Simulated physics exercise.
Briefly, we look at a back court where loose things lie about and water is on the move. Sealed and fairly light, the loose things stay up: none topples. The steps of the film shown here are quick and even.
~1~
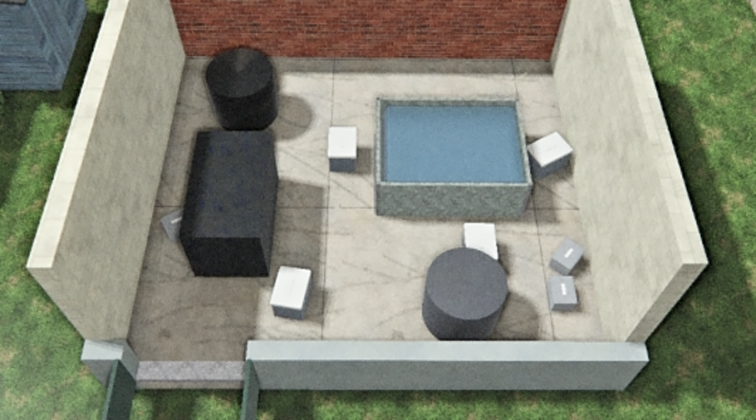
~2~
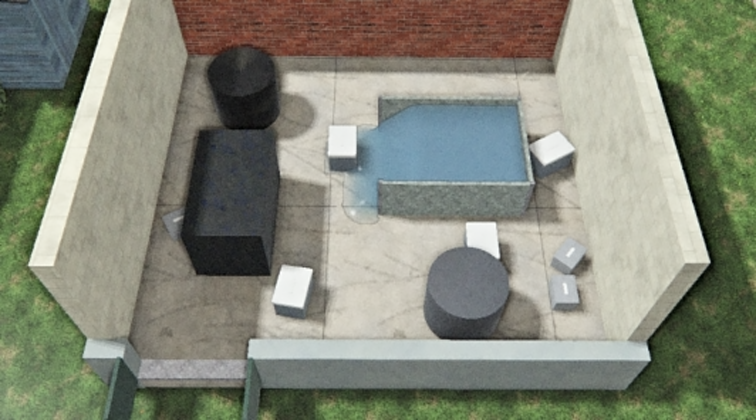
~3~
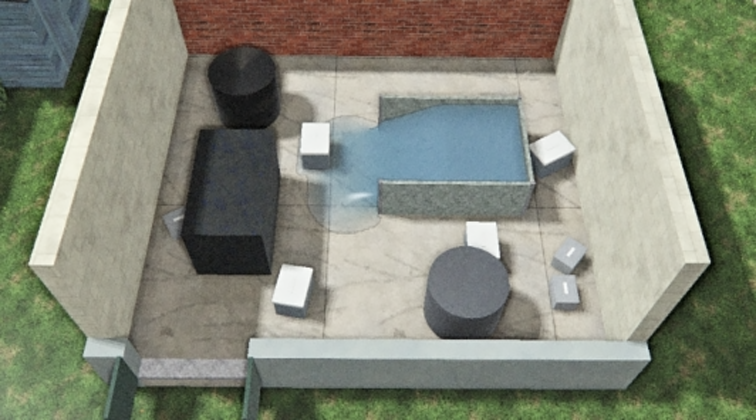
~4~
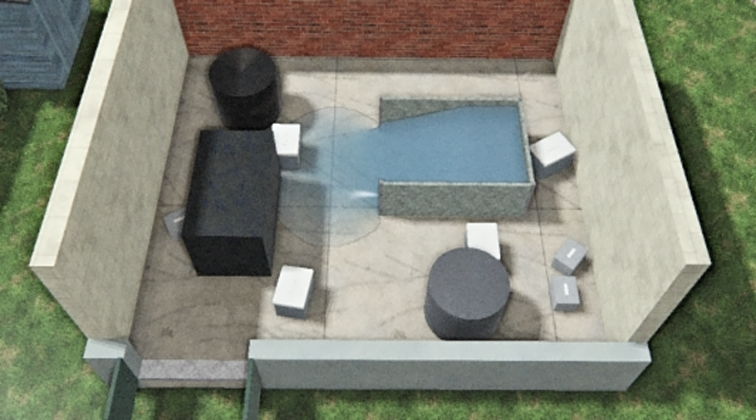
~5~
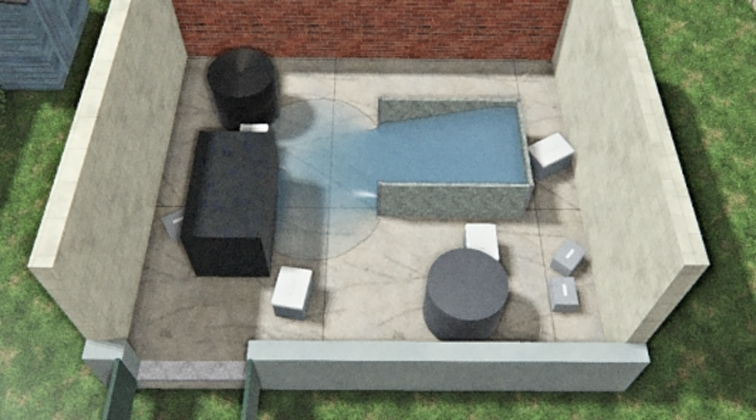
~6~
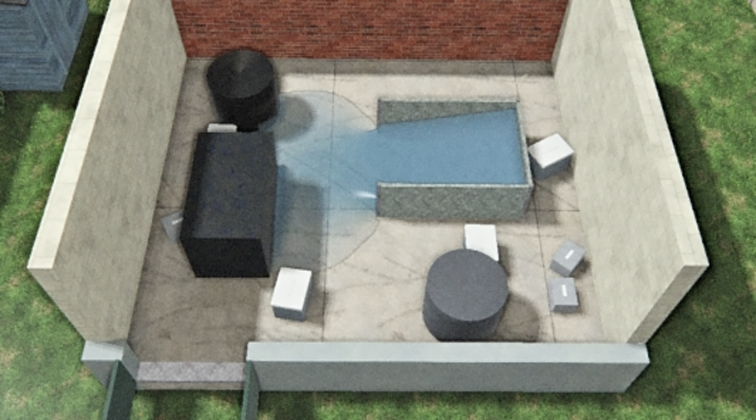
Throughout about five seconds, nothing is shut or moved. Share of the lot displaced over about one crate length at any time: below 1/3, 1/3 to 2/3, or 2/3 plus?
The portion knocked well out of place is a third to two thirds.
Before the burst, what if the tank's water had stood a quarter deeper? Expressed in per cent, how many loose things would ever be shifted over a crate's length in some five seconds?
Share moved that far: Approx. 60 %.
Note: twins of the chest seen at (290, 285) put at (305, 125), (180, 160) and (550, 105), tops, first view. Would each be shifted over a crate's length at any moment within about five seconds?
Taking them one at a time: Goes the distance; goes the distance; falls short.
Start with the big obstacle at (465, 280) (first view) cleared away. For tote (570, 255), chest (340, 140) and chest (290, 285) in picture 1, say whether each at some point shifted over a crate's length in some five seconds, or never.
Outcome, each in turn - passed the mark / passed the mark / passed the mark.
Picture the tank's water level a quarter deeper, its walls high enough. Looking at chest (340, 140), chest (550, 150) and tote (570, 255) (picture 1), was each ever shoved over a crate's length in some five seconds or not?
Note, listed order: Covered it / didn't cover it / covered it.
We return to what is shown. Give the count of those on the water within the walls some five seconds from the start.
Counted: 2.
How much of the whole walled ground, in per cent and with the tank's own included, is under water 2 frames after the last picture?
Wet share: Around 30 %.
A moment on, 1 of 7 are well off their spots; 0 afloat.
Next, 2 of 7 are well off their spots; 1 afloat.
Later, 3 of 7 are well off their spots; 2 afloat.
In the end, 3 of 7 are well off their spots, and 3 have been at some point; 2 afloat.
